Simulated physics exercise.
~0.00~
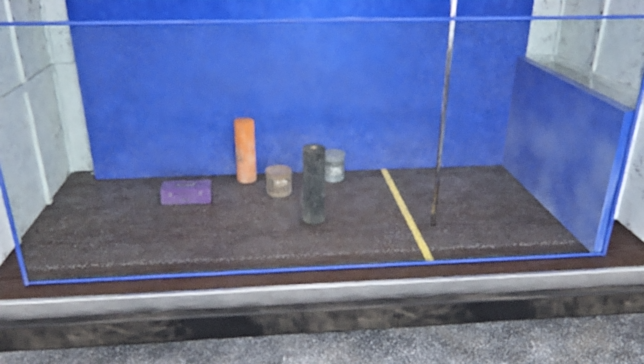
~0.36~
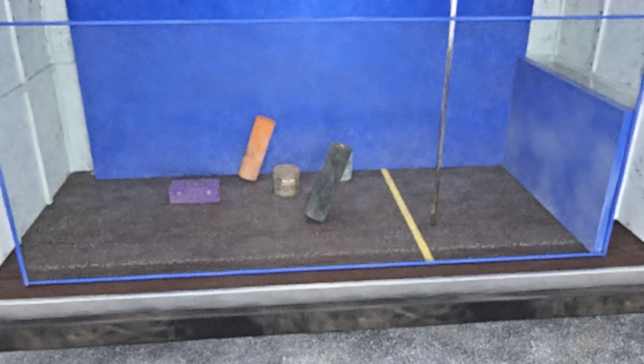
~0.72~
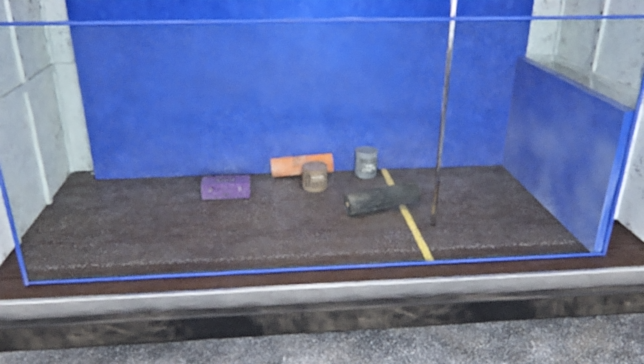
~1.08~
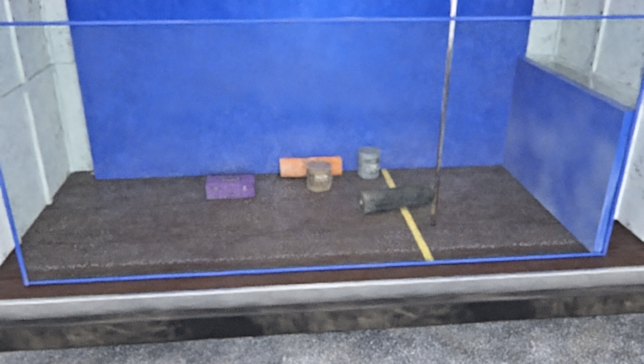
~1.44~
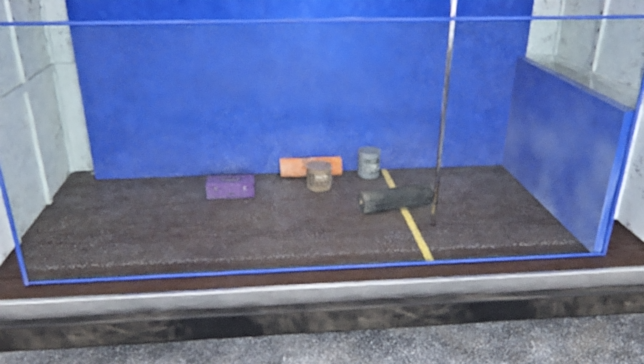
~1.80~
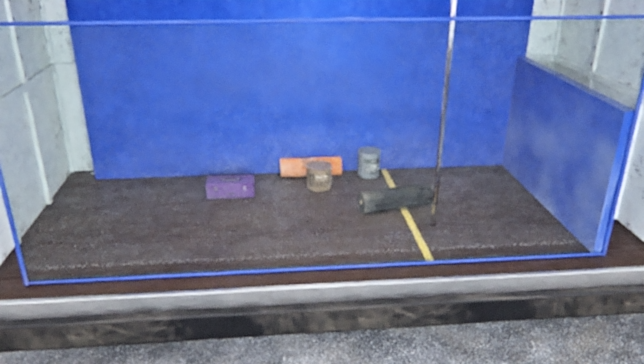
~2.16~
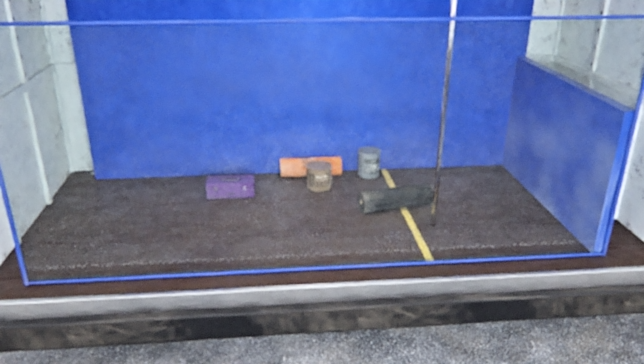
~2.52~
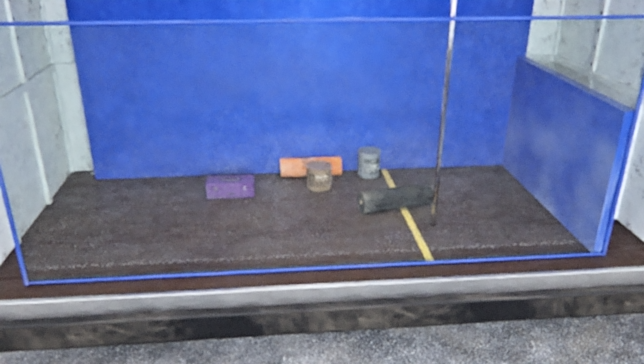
The upright orange and black rolls tipped over to the right and landed on their sides as the purple box and two small buckets slid the same way, and everything settled with the black roll across the yellow line and the rest short of it.
